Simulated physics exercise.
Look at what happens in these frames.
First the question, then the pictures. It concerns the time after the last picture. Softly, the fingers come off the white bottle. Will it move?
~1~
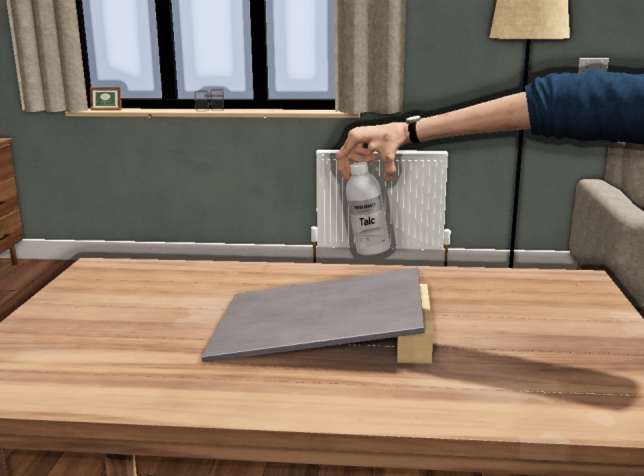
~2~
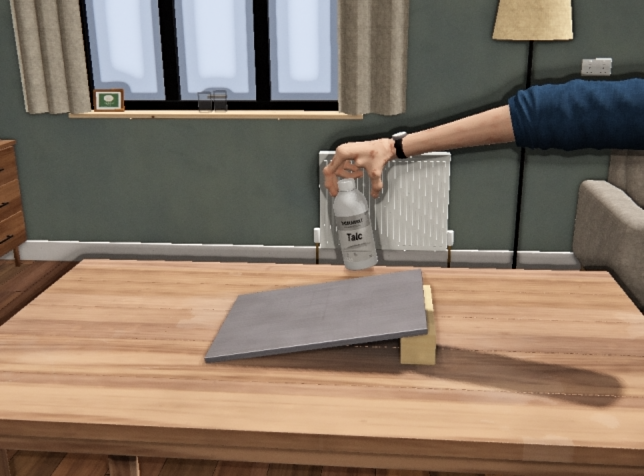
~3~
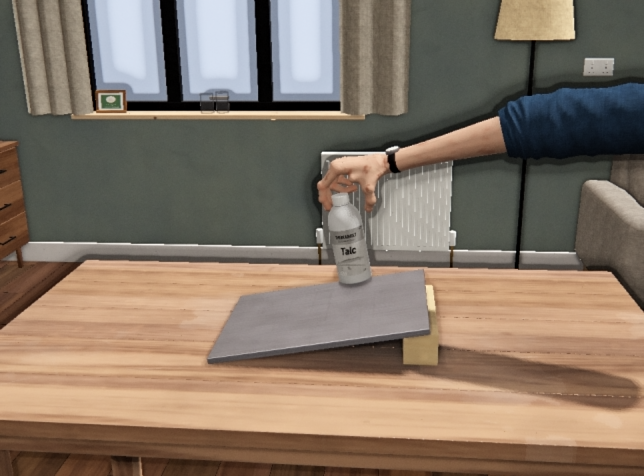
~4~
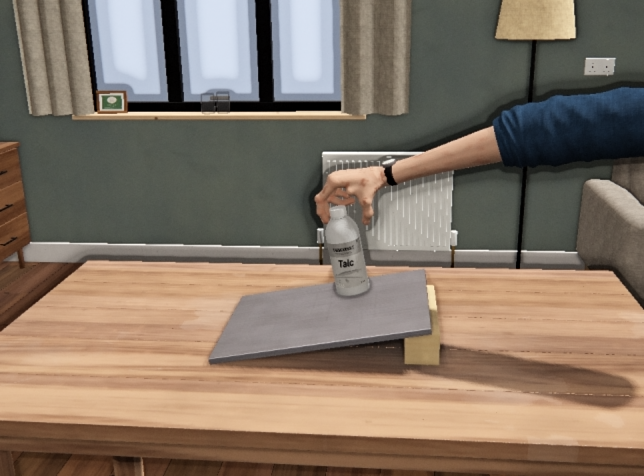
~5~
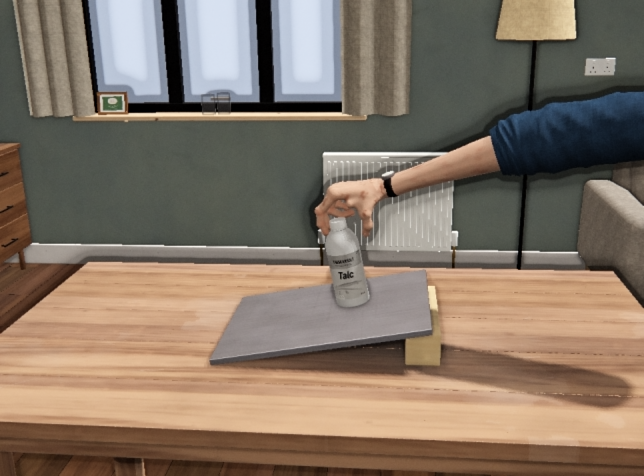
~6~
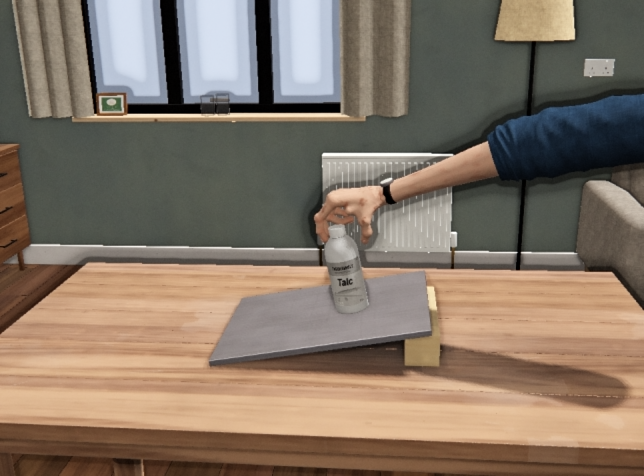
No.
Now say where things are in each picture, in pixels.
Still above its spot; white bottle (366, 208), in the first picture.
Still above its spot; white bottle (354, 223), in the second picture.
Still above its spot; white bottle (348, 237), in the third picture.
Still above its spot; white bottle (346, 250), in the fourth picture.
Still above its spot; white bottle (345, 261), in the fifth picture.
In place under the hand; white bottle (345, 268), in the sixth picture.
Then, 0.20 s past the last view, nothing moves.
Then, 0.50 s past the last view, white bottle resting near (344, 268).
Finally, it is still in place. Final places as the last picture's camera would see them, white bottle near (344, 268). The white bottle remains at rest.
